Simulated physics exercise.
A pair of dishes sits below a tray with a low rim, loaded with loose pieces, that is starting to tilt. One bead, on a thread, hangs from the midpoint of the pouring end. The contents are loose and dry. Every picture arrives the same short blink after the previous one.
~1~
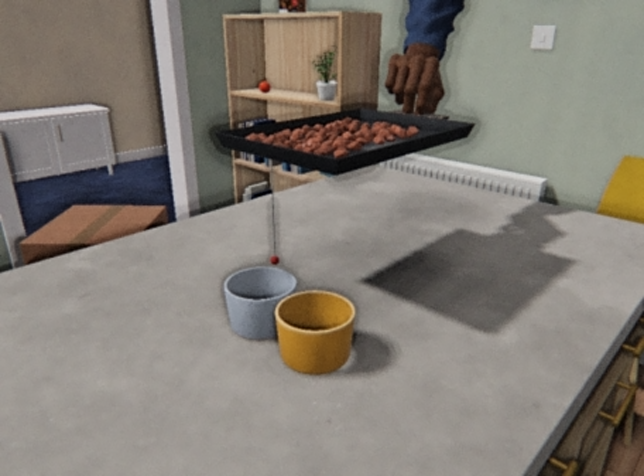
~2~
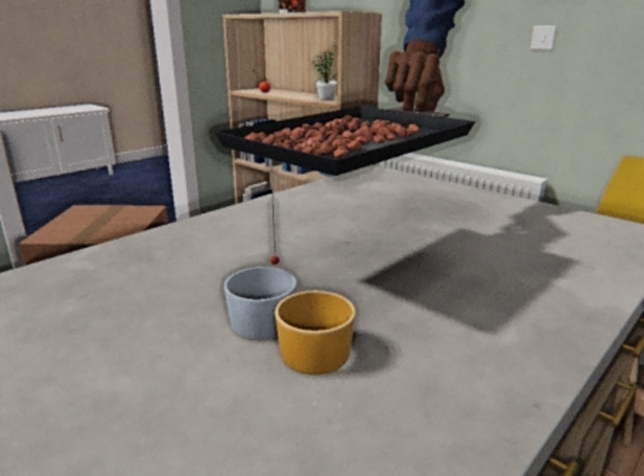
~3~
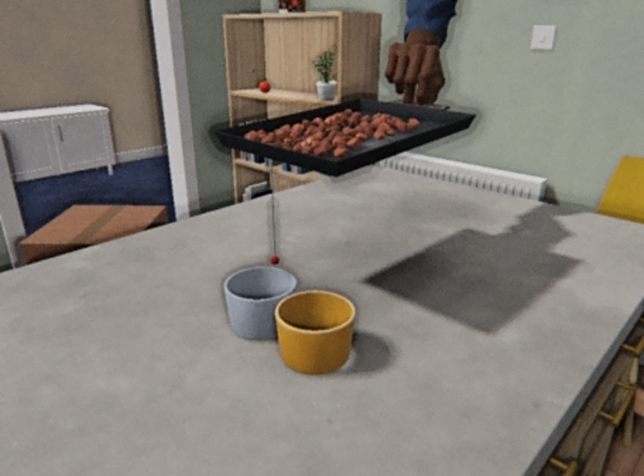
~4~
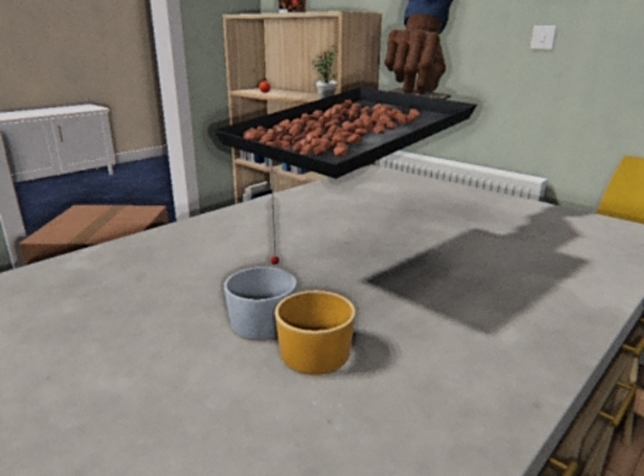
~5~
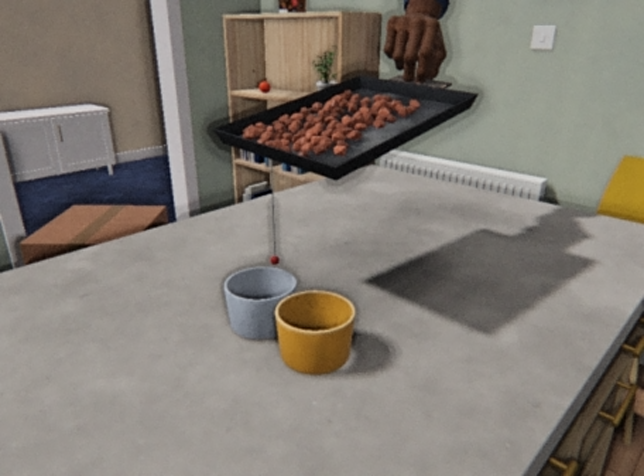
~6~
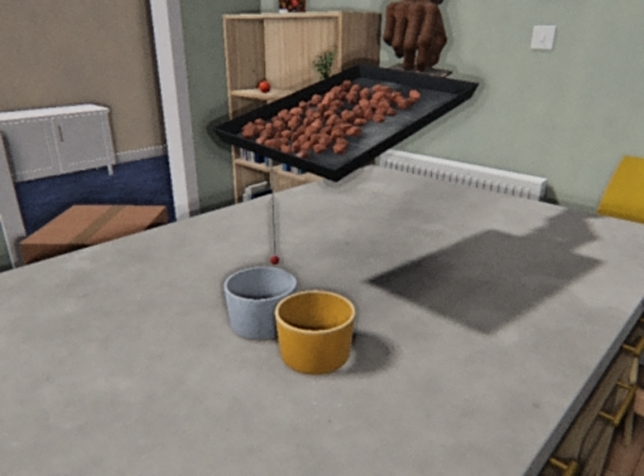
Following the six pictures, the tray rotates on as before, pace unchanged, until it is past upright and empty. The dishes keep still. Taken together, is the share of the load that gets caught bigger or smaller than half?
Bigger.
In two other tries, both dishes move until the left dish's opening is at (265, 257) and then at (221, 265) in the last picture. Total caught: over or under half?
Catch, run one: Below the halfway mark; run two: Below the halfway mark.
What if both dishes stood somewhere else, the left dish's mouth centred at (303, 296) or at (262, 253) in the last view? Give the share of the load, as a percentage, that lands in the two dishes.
First try: Roughly 60 per cent; second try: Roughly 0 per cent.
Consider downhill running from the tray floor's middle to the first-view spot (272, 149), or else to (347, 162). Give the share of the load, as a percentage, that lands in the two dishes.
So it's 10 percent with the first slope and 60 percent with the other.
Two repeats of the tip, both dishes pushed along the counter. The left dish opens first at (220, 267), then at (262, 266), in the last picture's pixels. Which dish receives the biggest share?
In the first try it's the one on the right, and in the second it's the one on the right.
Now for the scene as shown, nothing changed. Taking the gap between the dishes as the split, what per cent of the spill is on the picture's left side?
It amounts to some 60 percent.
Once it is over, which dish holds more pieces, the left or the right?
Winner, as observed: The right-positioned one.
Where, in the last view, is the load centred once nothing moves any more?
Near (310, 343), more or less.
Soon after the last picture, tray tipped steeply; nearly all on the tray; a small part in the air.
A little later, tray tipped right over; a small part on the tray; about half in the right dish; about a quarter in the left dish; about a quarter outside both; a small part in the air.
Later still, tray tipped past a quarter turn; about half in the right dish; about a quarter in the left dish; about a quarter outside both.
At rest, tray tipped past a quarter turn; about half in the right dish; about a quarter in the left dish; about a quarter outside both.
